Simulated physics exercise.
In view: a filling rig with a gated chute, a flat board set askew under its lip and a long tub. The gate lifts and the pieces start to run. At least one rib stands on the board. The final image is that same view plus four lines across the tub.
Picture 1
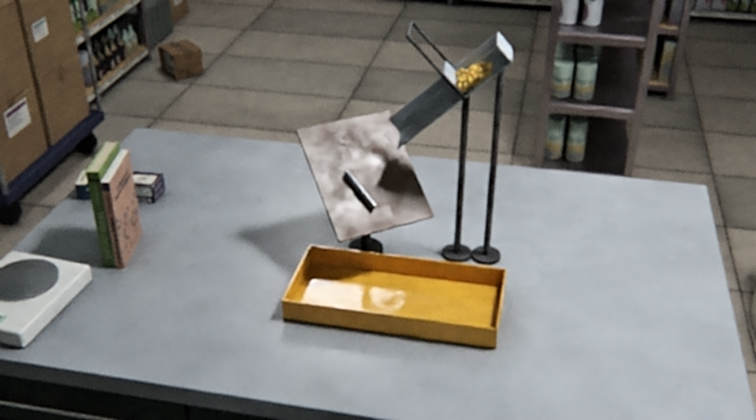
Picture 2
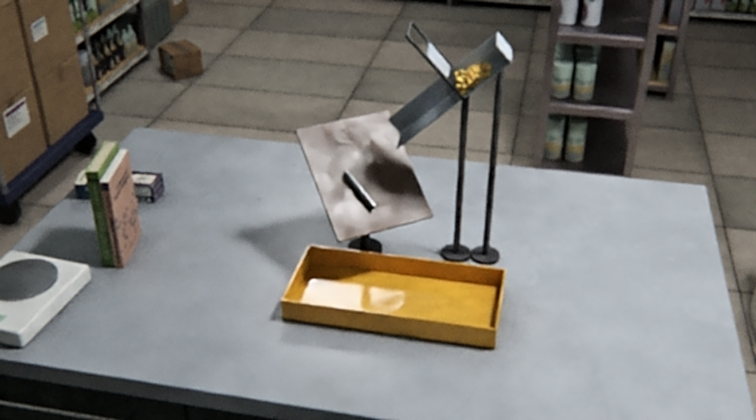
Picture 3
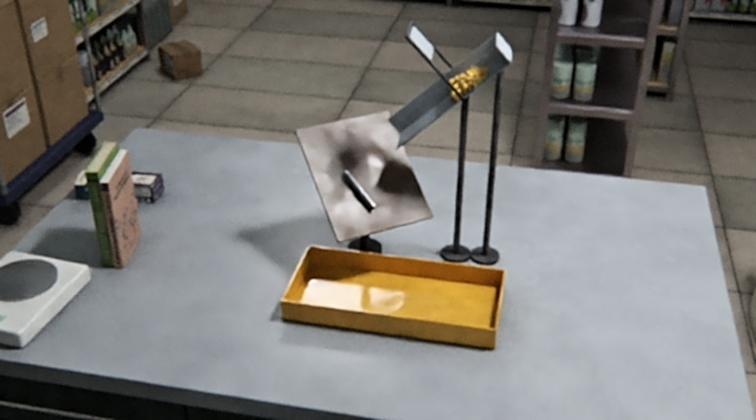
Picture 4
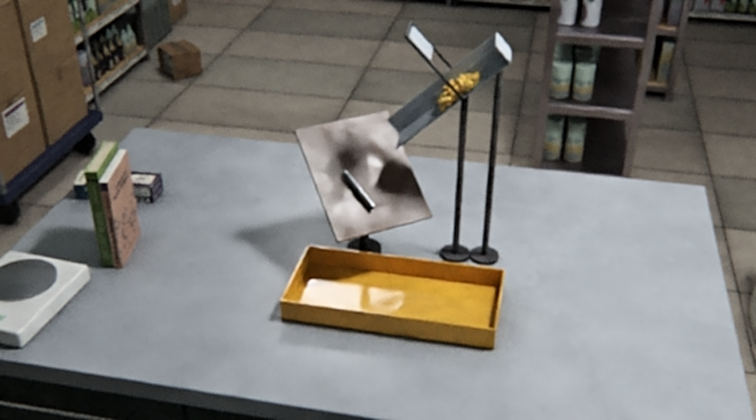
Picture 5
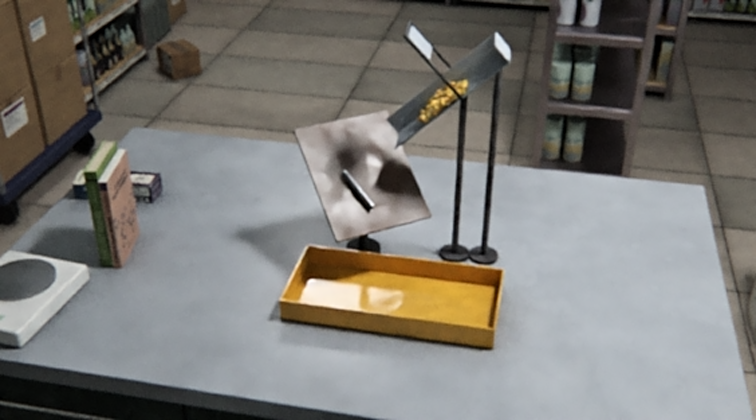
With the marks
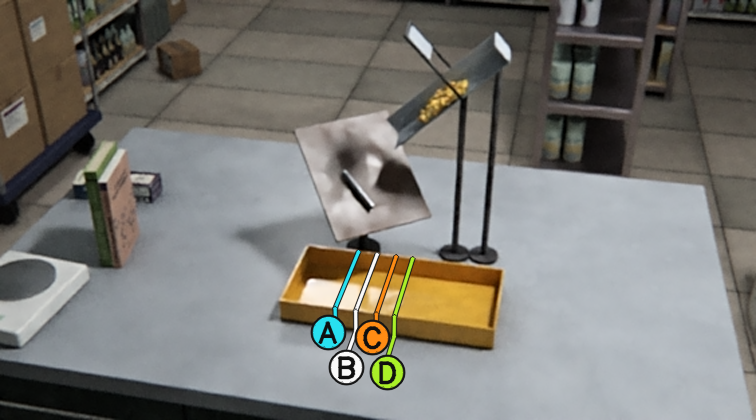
The clip opens on a grey table where small yellow pieces sit bunched near the top of a sloping metal chute, above a tilted board and an empty yellow tub. The gate swings up, and the pieces begin sliding down to the left, stretching into a longer cluster partway along the chute.
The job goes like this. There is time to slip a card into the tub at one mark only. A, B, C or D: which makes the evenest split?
It is D.
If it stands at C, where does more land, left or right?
More lands on the right.
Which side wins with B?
More lands on the right.
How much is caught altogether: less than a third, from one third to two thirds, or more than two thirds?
It is more than two thirds.
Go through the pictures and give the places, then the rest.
Load behind the gate (475, 74), puffed corn balls; lip of the chute (400, 141), sloping fairly steeply, in the first frame.
Middle of the board (365, 173), tilted fairly steeply; middle of its low edge (387, 229); of its high edge (343, 120), in the second frame.
Front corners of the tub (282, 300) and (496, 329), empty; front of the load (454, 88), in the third frame.
Middle of the load (460, 87); its front (440, 103), roughly a quarter of the way to the lip; rib from (345, 171) to (374, 206), in the fourth frame.
Middle of the load (444, 101); its front (420, 119), roughly two thirds of the way to the lip, in the fifth frame.
On the marked copy, line A crosses the front rim at (335, 307); line B crosses the front rim at (355, 310); line C crosses the front rim at (376, 313); line D crosses the front rim at (394, 315).
If A is chosen, of what is caught, just a few on the left of the divider, almost all on the right.
If B is chosen, of what is caught, about a tenth on the left of the divider, almost all on the right.
If C is chosen, of what is caught, about a tenth on the left of the divider, the larger part on the right.
If D is chosen, of what is caught, roughly half on the left of the divider, roughly half on the right.
